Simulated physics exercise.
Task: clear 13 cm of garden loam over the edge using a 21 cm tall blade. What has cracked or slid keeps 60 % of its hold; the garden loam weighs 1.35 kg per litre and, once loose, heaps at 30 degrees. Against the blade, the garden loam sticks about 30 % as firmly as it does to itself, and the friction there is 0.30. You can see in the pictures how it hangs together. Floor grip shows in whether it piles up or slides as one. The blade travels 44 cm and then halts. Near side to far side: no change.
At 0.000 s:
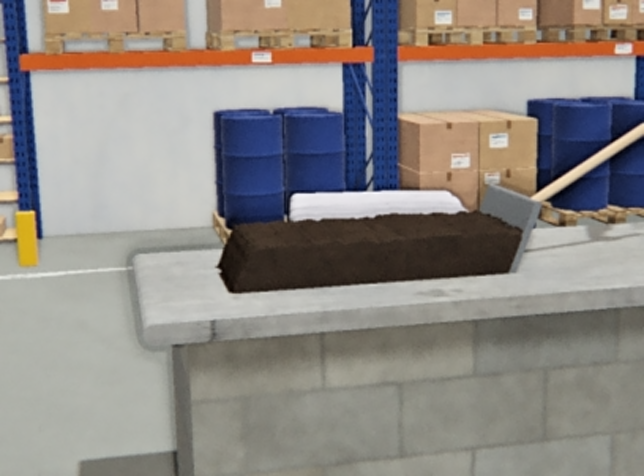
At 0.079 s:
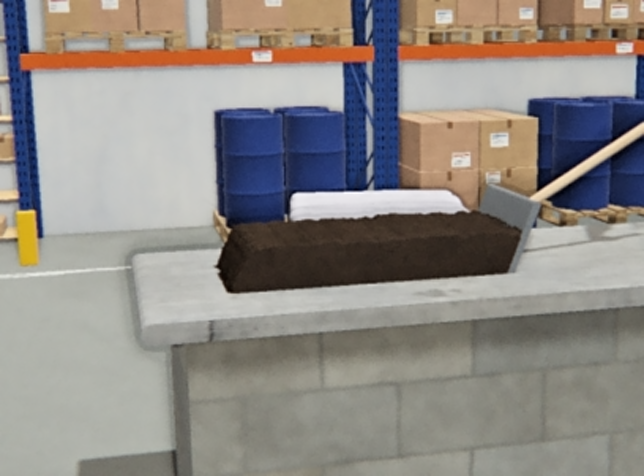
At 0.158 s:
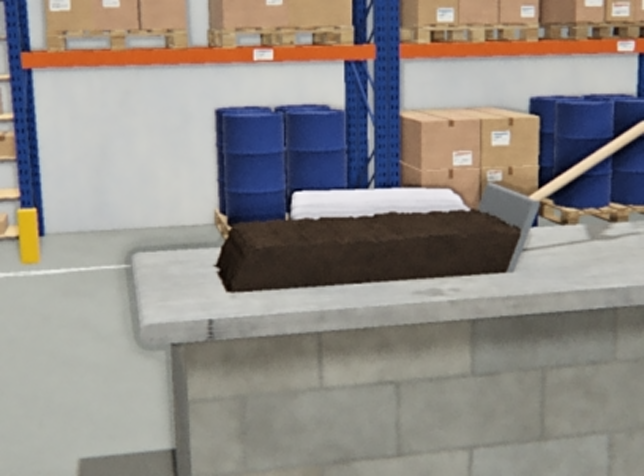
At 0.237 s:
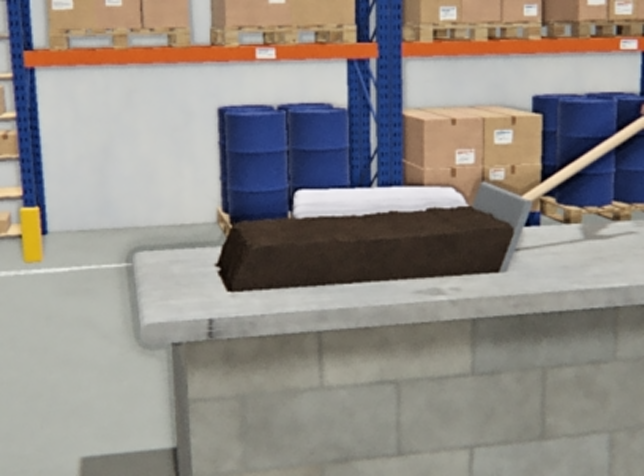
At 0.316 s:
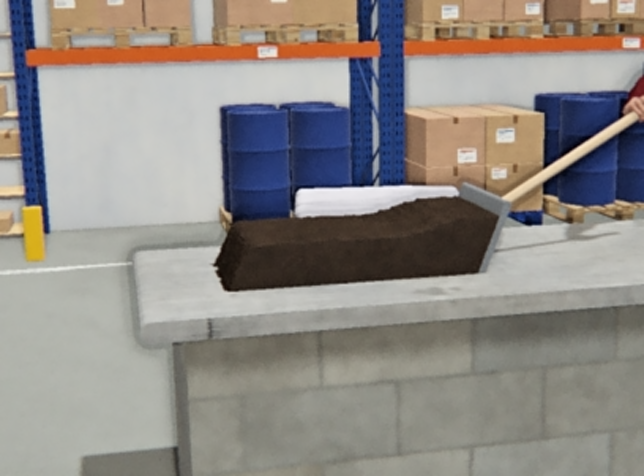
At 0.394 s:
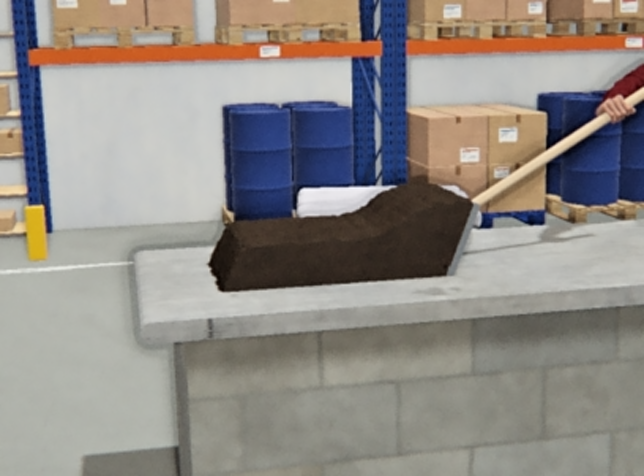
The clip opens on a long, low block of dark garden loam on a concrete slab in a warehouse, a grey blade resting against its right end. The blade then pushes left, a red-sleeved arm coming into view on its wooden handle, and the loam mounds up beside the blade while its left edge barely shifts.
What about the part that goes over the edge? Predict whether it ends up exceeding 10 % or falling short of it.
It falls short of 10 %.
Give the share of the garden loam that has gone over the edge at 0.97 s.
0 percent.
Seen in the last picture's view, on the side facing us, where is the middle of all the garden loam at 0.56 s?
Pretty much at (313, 253), I'd say.
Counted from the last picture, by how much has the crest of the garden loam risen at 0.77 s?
By my estimate, near 3.0 cm.
After 0.56 s, 0 % has gone over the edge.
After 0.77 s, 0 % has gone over the edge.
After 0.97 s, 0 % has gone over the edge.
After 1.17 s, 0 % has gone over the edge.
After 1.27 s, at the end, 0 % has gone over the edge.
